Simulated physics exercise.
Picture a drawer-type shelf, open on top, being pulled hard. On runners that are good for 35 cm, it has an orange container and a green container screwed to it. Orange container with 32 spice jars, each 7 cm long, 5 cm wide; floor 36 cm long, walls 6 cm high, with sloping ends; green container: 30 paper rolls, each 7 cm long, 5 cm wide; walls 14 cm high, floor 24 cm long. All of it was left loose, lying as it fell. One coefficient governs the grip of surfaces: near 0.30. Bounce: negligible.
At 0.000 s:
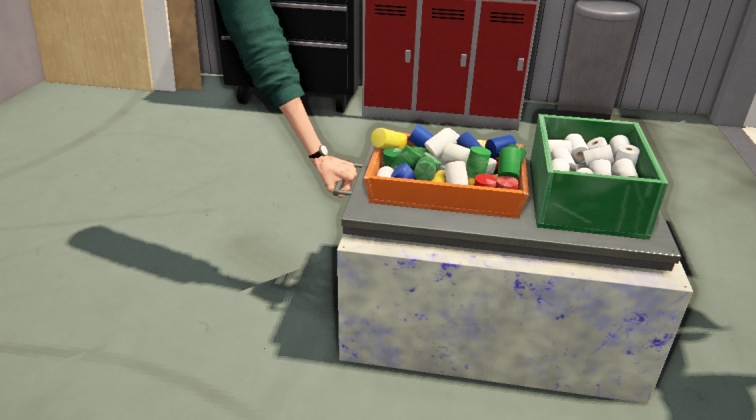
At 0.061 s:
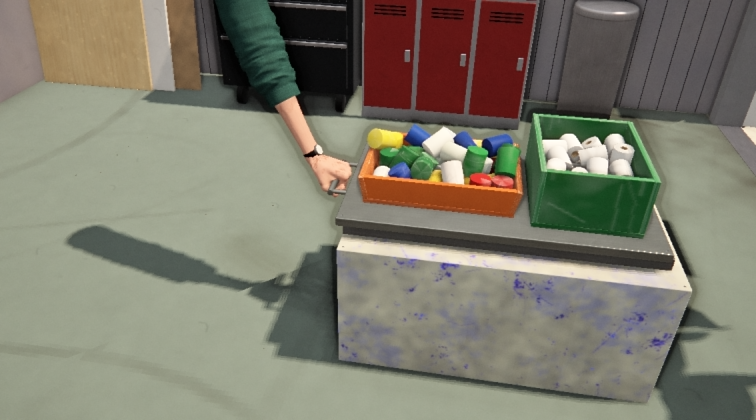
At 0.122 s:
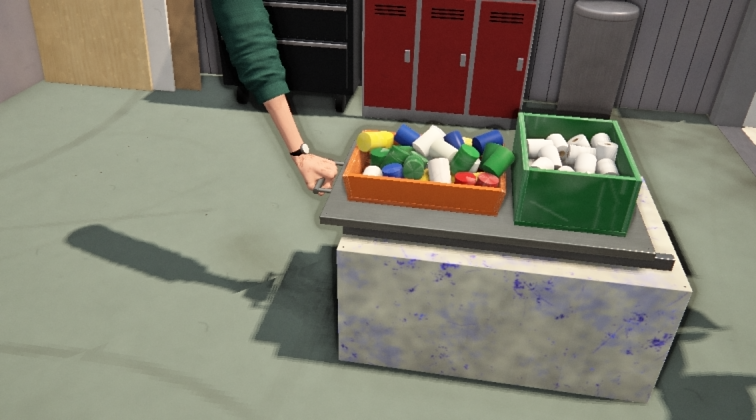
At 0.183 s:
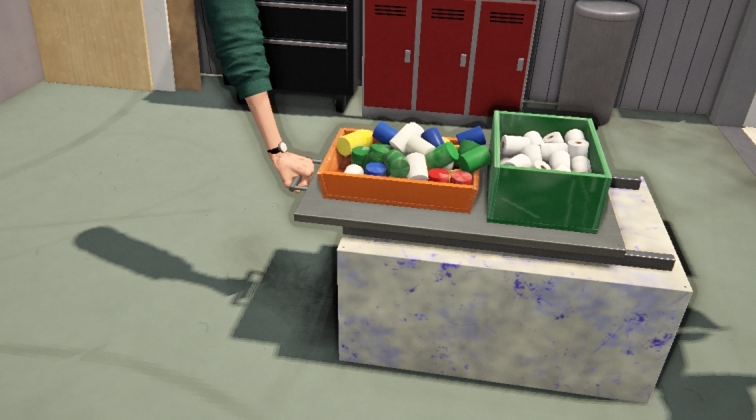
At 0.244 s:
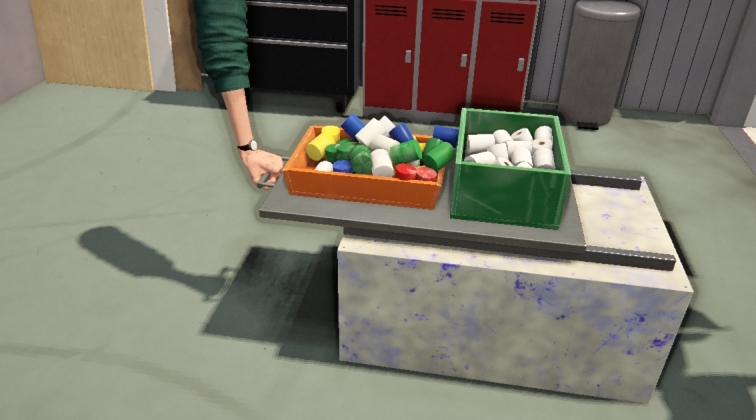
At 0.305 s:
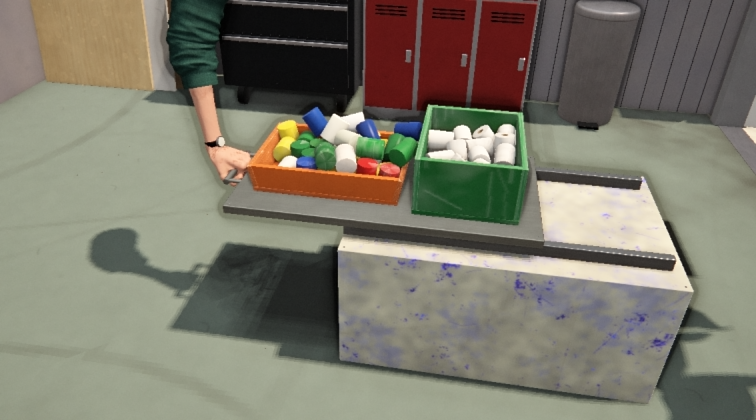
An orange container of jumbled yellow, blue, green, white and red cylinders sits left of a taller green container of white rolls, both on a dark grey shelf. They are seen from slightly above in a grey-floored room, with red lockers behind and a pale, blue-speckled block beneath. A green-sleeved arm pulls the shelf leftward, slowly then faster, exposing dark runners, while the view stays still.
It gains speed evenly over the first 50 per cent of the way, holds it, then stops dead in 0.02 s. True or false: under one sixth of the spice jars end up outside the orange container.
False, more than a sixth end up outside.
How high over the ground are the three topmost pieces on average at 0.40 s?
Height, averaged: Around 80 cm.
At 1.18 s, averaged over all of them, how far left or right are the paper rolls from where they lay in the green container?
I'd put it at close to 0 cm toward the right.
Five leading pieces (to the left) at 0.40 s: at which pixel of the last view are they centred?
Their mean place is roughly (268, 139) in the last picture.
After 0.32 s, the shelf hits its stop.
After 0.40 s, orange container 30 in, 2 out and green container 30 in, 0 out.
After 0.52 s, orange container 24 in, 8 out and green container 29 in, 1 out.
After 0.74 s, orange container 22 in, 10 out and green container 29 in, 1 out.
Outcome (at 1.18 s), orange container 22 in, 10 out and green container 29 in, 1 out. Asked share, 10 of 32, 31 per cent.
